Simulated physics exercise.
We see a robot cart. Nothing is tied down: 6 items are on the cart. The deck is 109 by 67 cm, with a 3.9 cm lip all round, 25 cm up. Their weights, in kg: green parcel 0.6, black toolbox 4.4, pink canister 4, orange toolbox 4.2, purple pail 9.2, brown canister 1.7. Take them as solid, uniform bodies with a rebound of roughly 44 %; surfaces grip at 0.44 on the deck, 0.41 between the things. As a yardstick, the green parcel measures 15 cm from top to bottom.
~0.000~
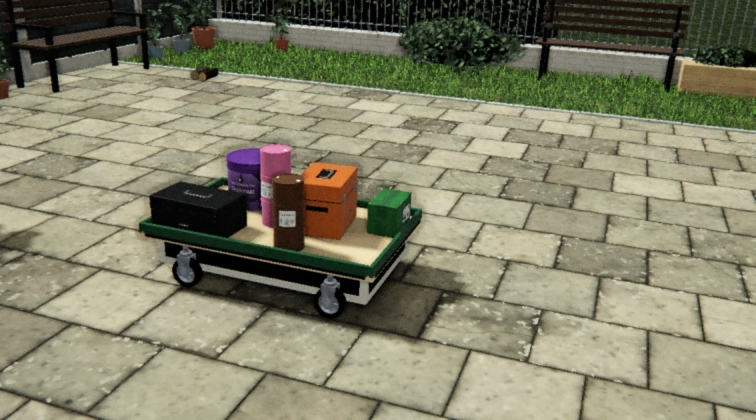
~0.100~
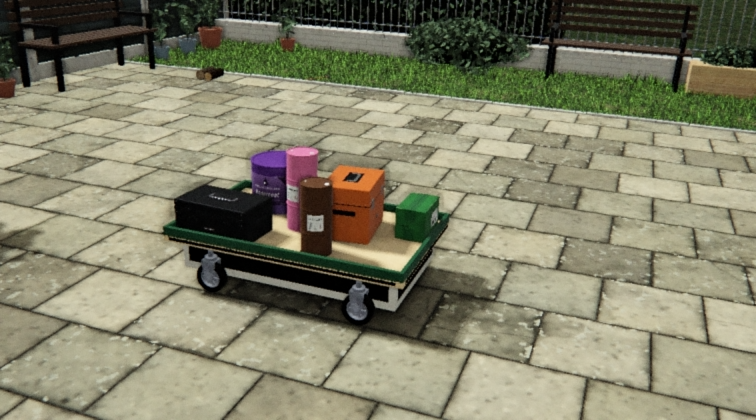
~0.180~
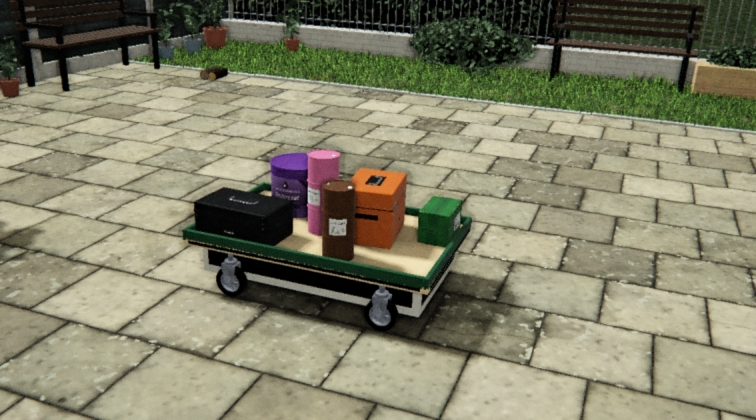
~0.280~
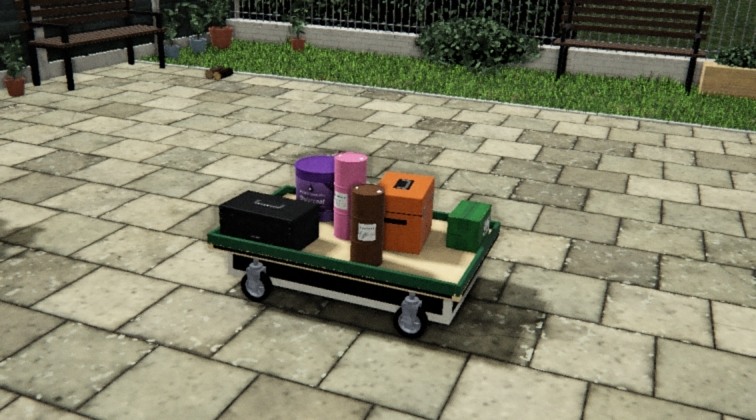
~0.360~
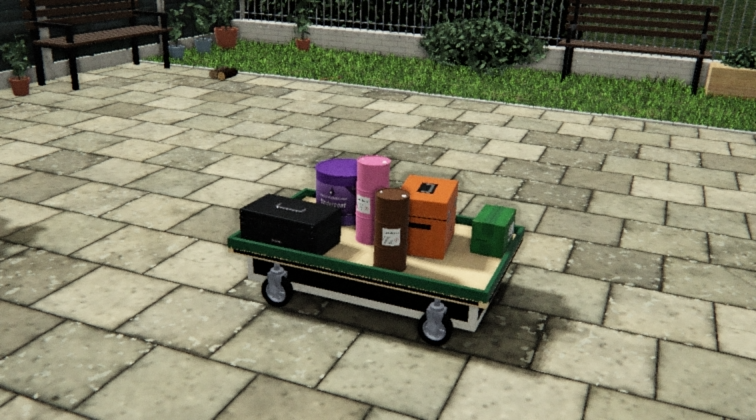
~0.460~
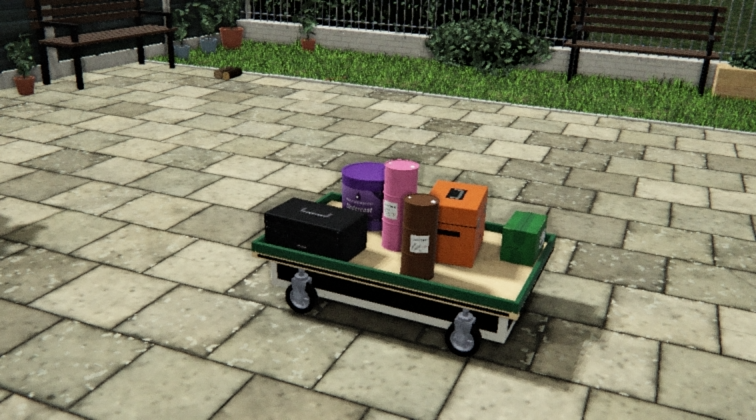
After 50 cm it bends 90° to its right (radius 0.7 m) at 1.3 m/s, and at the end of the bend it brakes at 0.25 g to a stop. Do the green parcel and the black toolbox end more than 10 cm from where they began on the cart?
The green parcel stays put and the black toolbox stays put.
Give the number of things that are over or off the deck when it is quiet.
In all, 1.
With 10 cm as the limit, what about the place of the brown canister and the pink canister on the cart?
The brown canister ends elsewhere; the pink canister holds its spot.
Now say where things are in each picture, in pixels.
In the first picture, cart has run 0 cm; green parcel (390, 213); black toolbox (199, 211).
In the second picture, cart has run 13 cm; brown canister (316, 217).
In the third picture, cart has run 23 cm; pink canister (323, 193); orange toolbox (375, 207).
In the fourth picture, cart has run 36 cm; purple pail (324, 188); brown canister (367, 226).
In the fifth picture, cart has run 47 cm; pink canister (372, 200); orange toolbox (426, 216).
In the sixth picture, cart has run 60 cm; green parcel (524, 238); black toolbox (316, 231).
By 0.76 s, cart has run 99 cm, turned 28°; green parcel 6 cm from its spot near (601, 297); brown canister tilted 15°; orange toolbox 5 cm from its spot.
By 1.06 s, cart has run 138 cm, turned 60°; green parcel 6 cm from its spot near (602, 410); brown canister tilted 35°; orange toolbox 8 cm from its spot.
By 1.36 s, cart has run 177 cm, turned 88°; green parcel 5 cm from its spot; brown canister on its side; orange toolbox 9 cm from its spot.
When it is over (2.4 s), lying over on the cart, brown canister; the other 5 within 10 cm of the start. End places, in pixels of the last picture, black toolbox near (324, 396).
